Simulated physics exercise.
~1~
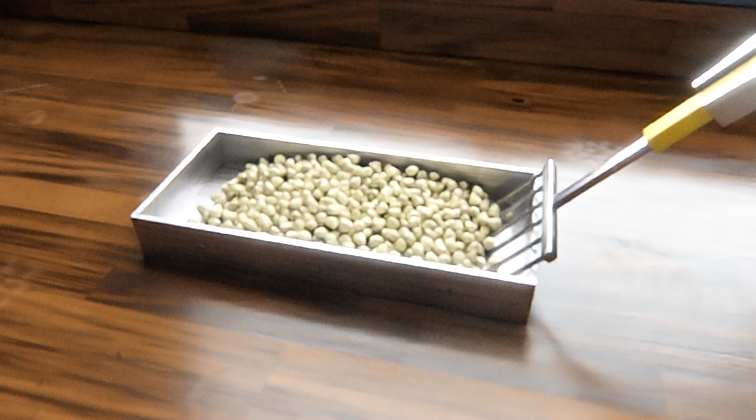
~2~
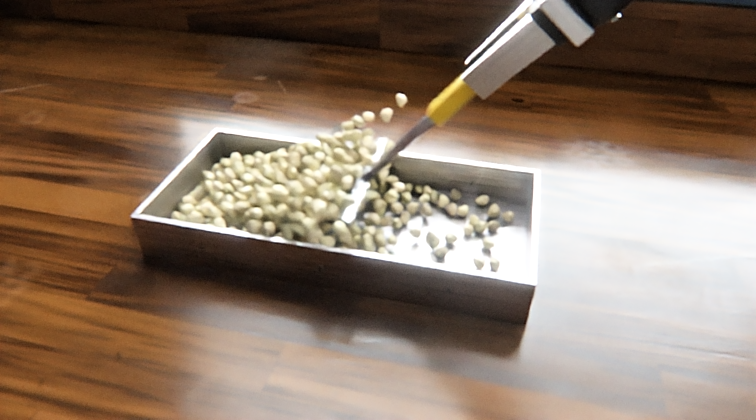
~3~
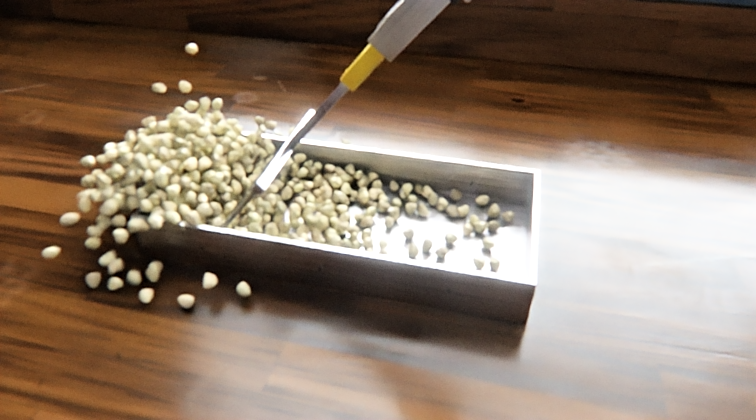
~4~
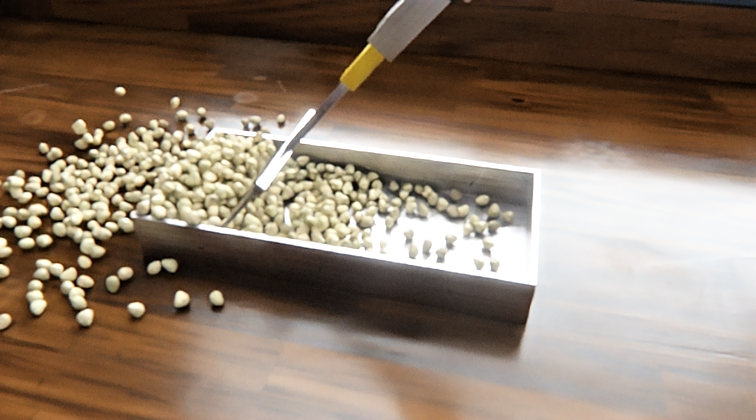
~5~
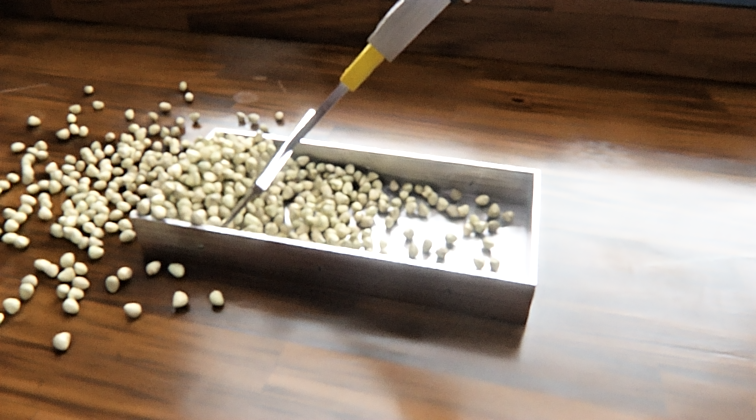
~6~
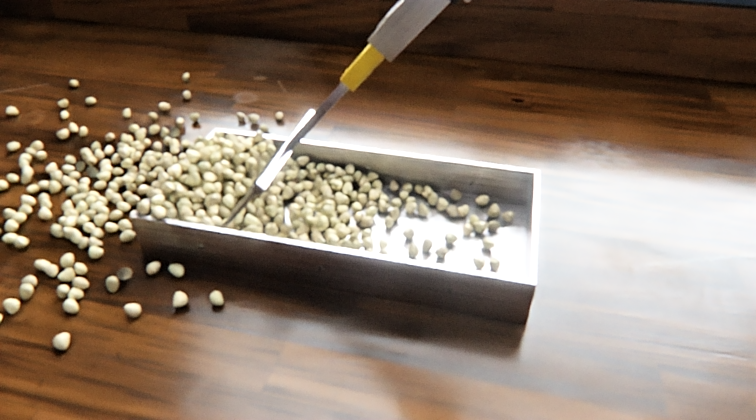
A robot-held fork with a yellow collar swept left through a metal tray of pale dried beans, piling them up and pushing many over the left end, then stopped inside the tray while the spilled beans scattered and settled across the wooden table.
